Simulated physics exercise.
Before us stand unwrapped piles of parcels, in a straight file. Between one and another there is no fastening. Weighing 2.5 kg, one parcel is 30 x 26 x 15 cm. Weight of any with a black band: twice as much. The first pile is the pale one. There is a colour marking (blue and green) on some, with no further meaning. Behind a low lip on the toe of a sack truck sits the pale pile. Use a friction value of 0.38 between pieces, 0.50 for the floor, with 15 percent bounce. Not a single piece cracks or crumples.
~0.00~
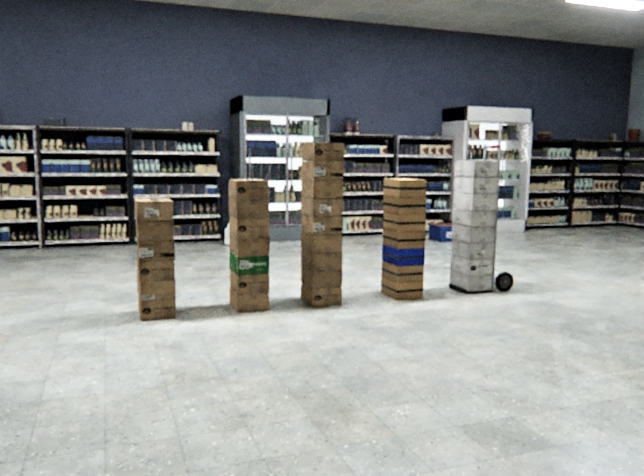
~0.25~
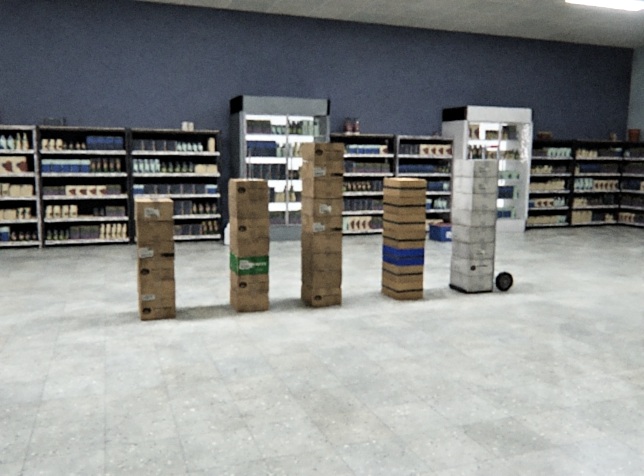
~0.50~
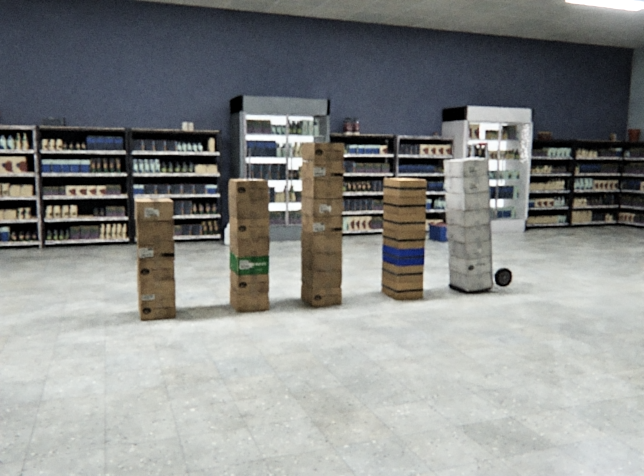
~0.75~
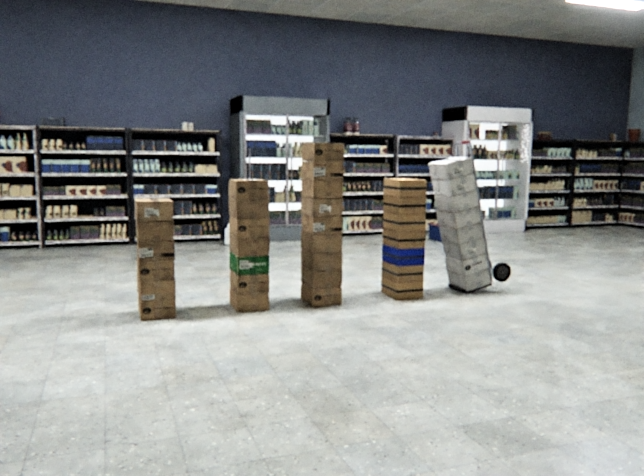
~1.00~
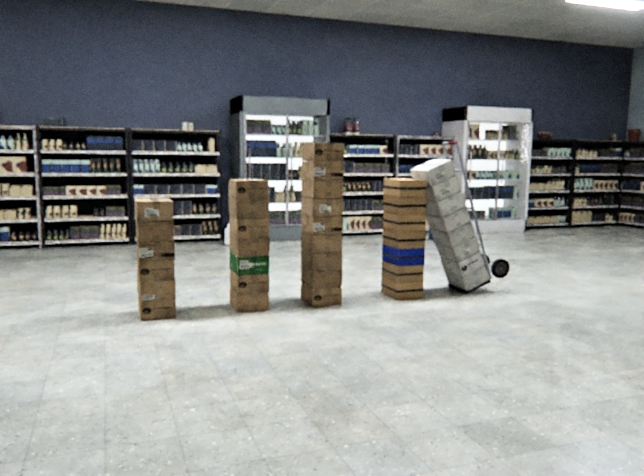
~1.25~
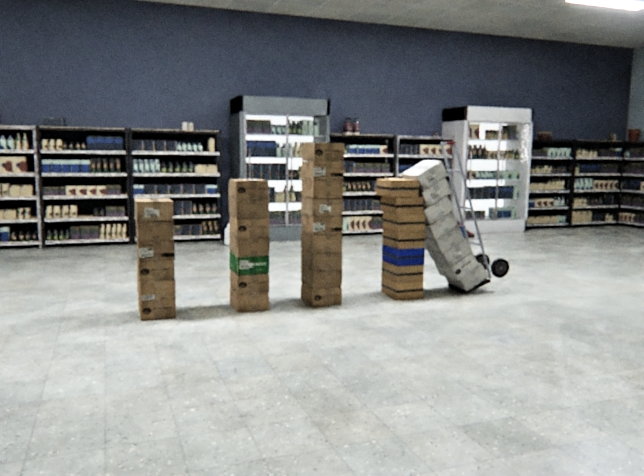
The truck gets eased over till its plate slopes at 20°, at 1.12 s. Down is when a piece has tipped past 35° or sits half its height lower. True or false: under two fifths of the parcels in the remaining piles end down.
True.
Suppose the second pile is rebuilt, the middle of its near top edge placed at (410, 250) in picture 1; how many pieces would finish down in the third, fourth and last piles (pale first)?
Counts down - third: 0; fourth: 0; last: 0.
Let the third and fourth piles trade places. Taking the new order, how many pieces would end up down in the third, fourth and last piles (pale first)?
Third 0, fourth 0, last 0.
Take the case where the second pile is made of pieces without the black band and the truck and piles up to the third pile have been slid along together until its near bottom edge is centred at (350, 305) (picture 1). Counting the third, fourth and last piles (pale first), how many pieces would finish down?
In that case third 9, fourth 7, last 5.
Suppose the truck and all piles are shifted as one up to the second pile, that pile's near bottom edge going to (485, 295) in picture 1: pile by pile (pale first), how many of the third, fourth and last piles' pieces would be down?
After that shift, the third pile would have 0 down, the fourth 0 and the last 0.
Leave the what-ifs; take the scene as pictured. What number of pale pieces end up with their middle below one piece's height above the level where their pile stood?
Pale pieces counted: 1.
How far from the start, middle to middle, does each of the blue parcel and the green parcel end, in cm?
Net displacement (cm): Blue = 0; green = 0.
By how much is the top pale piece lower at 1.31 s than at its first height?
5 cm lower.
Around 1.31 s, 0 of the pale pile down; none of the 29 other parcels down, 2 disturbed.
Around 1.34 s, 0 of the pale pile down; none of the 29 other parcels down, 3 disturbed.
Around 1.74 s, 0 of the pale pile down; none of the 29 other parcels down, 2 disturbed.
Finally (2.2 s), 0 of the pale pile down; none of the 29 other parcels down, 2 disturbed; blue parcel unmoved; green parcel unmoved. That is 0 per cent. Seen by the last camera, middles, blue parcel near (403, 254), green parcel near (249, 262).
